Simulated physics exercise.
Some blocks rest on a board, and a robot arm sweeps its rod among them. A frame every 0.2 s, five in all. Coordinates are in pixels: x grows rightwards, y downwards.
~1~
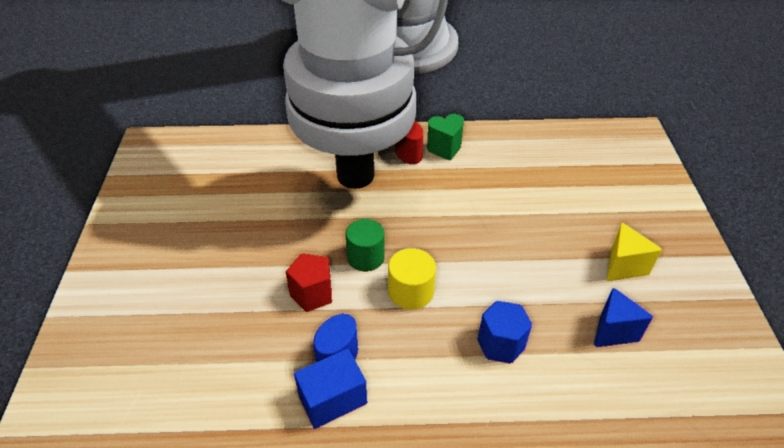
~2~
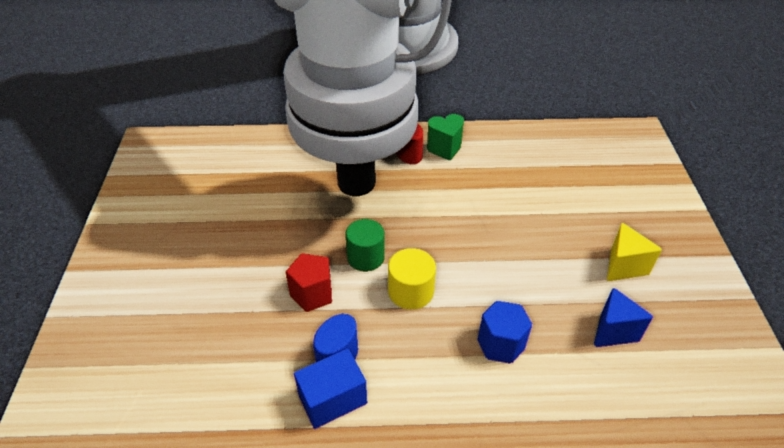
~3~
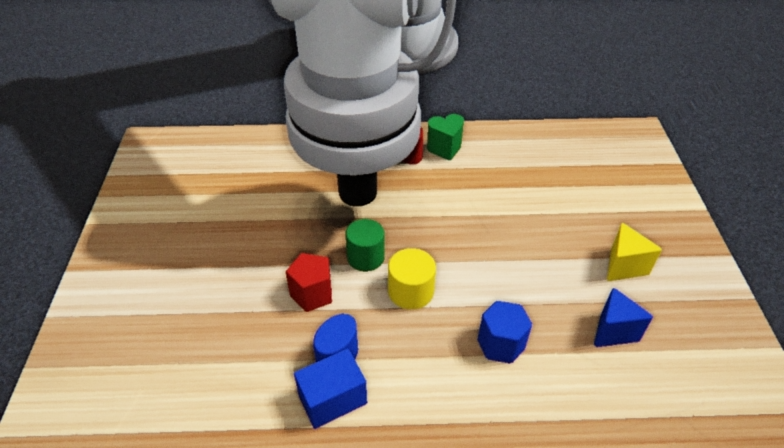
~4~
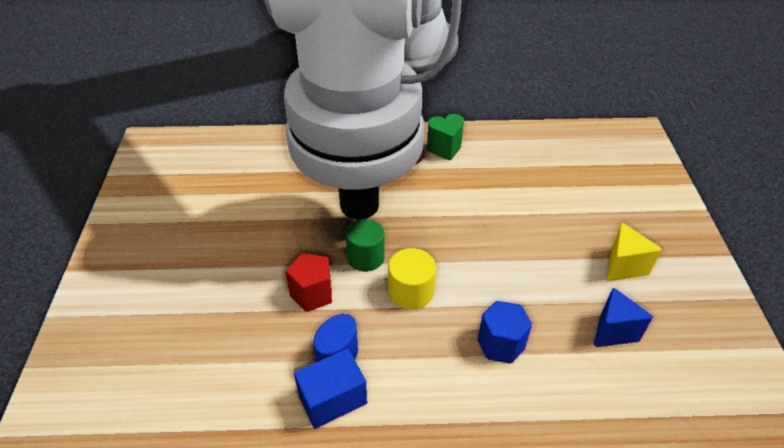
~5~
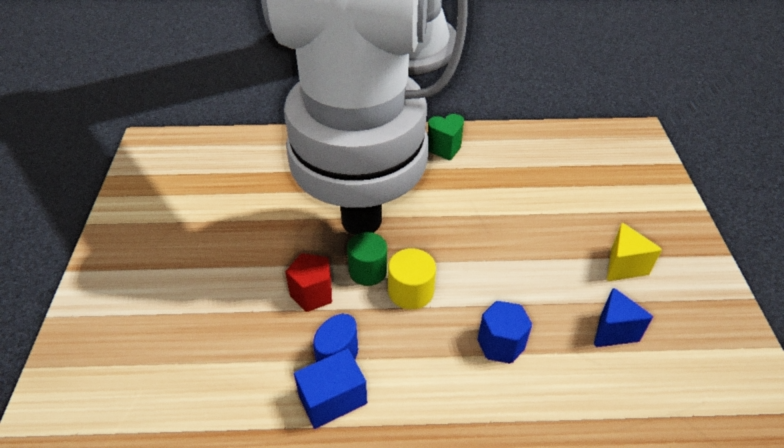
Robot arm moving its black rod toward the viewer across a wooden board of colourful blocks, nudging a green cylinder slightly forward.
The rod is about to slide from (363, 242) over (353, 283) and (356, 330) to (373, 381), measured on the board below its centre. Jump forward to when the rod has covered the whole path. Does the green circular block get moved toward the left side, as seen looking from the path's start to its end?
Yes
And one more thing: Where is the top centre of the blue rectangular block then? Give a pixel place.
I expect it at (327, 406).
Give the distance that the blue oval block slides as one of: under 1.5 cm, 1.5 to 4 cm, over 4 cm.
Once the path is done, the blue oval block lies 1.5 to 4 cm from its present place.
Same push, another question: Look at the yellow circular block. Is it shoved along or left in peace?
Well, the yellow circular block holds its place.
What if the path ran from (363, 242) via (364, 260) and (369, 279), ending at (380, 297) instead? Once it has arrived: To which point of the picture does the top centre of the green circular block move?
At pixel (377, 307).
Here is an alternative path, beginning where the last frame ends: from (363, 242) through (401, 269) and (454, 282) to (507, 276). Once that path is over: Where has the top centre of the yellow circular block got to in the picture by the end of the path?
It ends at (444, 292).
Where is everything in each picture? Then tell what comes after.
In the first picture, tip of the rod (356, 178), middles of tops, red five-sided block (309, 268), blue rectangular block (330, 376), blue oval block (335, 332), green circular block (365, 231), yellow circular block (412, 265).
In the second picture, rod (357, 185), nothing pushed.
In the third picture, rod (358, 195), nothing pushed.
In the fourth picture, rod (360, 207), nothing pushed.
In the fifth picture, rod (362, 223), red five-sided block (309, 268), blue rectangular block (330, 376), blue oval block (335, 332), green circular block (367, 246), yellow circular block (412, 265).
The first path, step by step. One third of the way, rod (352, 265); green circular block (371, 288).
Two thirds of the way, rod (354, 312); blue rectangular block (330, 381); blue oval block (330, 342), turned 20° clockwise; green circular block (392, 326).
At the end, rod (372, 363); red five-sided block unmoved; blue rectangular block (327, 406), turned 15° clockwise; blue oval block (323, 364), turned 85° clockwise; green circular block (420, 352); yellow circular block unmoved.
